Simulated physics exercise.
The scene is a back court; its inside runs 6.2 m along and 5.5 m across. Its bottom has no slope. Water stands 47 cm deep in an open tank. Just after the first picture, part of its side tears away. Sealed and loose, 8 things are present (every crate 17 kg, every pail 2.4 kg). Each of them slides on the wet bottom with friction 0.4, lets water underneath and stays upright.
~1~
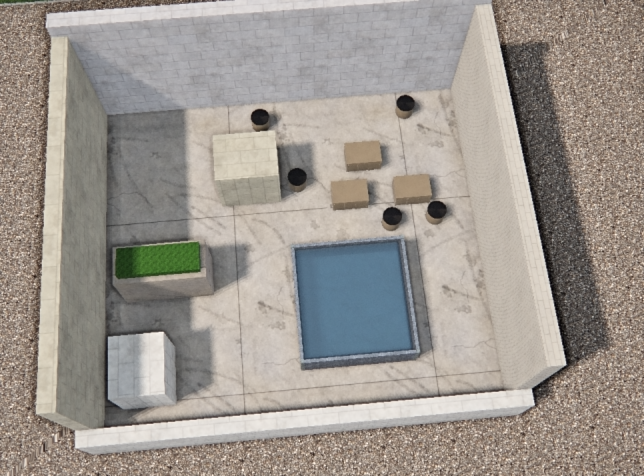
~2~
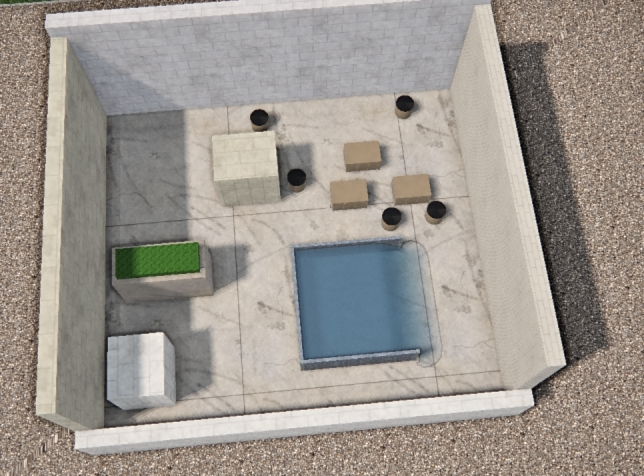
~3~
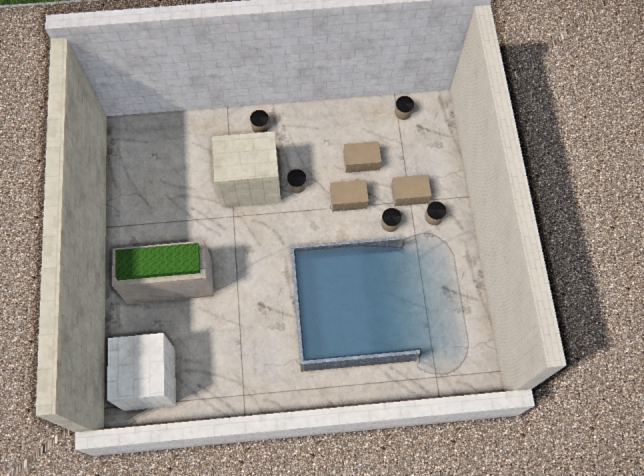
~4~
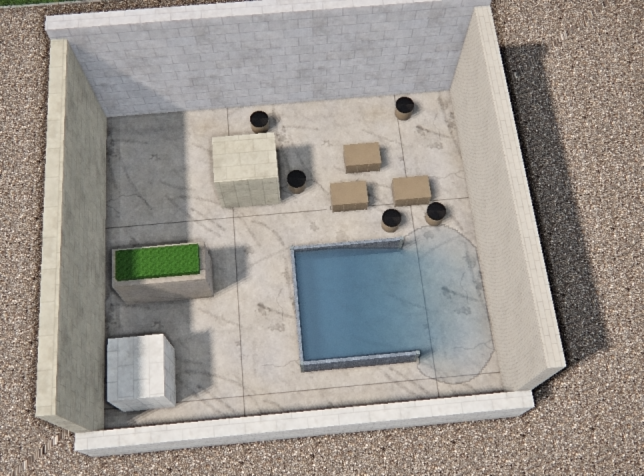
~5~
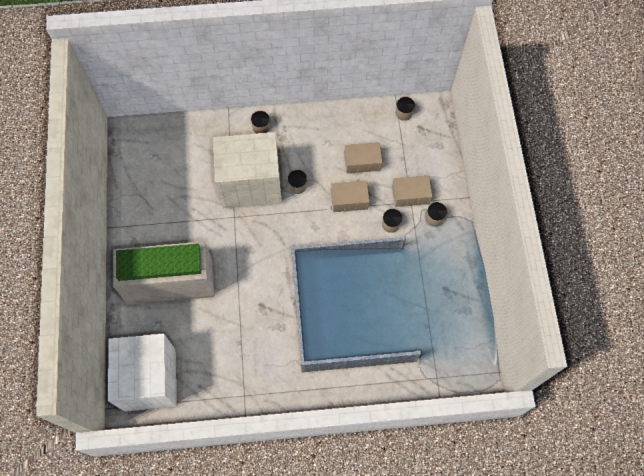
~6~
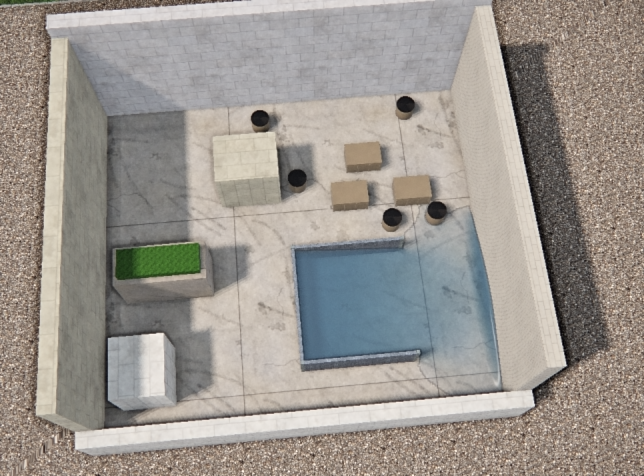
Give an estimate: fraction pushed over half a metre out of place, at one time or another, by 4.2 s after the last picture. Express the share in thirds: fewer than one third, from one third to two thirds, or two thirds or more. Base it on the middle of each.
From one third to two thirds.
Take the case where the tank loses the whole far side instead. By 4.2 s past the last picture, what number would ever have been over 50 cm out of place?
In that case the number is 8.
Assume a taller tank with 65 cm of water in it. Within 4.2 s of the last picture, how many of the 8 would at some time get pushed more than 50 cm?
Under that setup the answer is 5.
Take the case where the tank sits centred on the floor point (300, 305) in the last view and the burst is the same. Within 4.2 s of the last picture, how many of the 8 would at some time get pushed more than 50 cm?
Count: 5.
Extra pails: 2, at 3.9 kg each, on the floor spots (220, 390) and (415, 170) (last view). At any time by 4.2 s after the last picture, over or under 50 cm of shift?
One by one I'd say farther than that and farther than that.
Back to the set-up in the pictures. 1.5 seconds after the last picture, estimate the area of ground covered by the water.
Wet: Near 11.0 m2.
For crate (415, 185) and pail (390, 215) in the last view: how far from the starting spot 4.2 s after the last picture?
Respectively, 80 centimetres and 20 centimetres.
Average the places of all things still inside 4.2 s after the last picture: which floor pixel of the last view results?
Mean position: Approximately (298, 176).
Then, 0.4 s after the last picture 0 of 8 are over 50 cm from their spots; 0 afloat.
Then, 1.5 s after the last picture 1 of 8 are over 50 cm from their spots; 1 afloat.
Then, 2.8 s after the last picture 3 of 8 are over 50 cm from their spots; 2 afloat.
Then, 4.2 s after the last picture 4 of 8 are over 50 cm from their spots, and 4 have been at some point; 3 afloat.
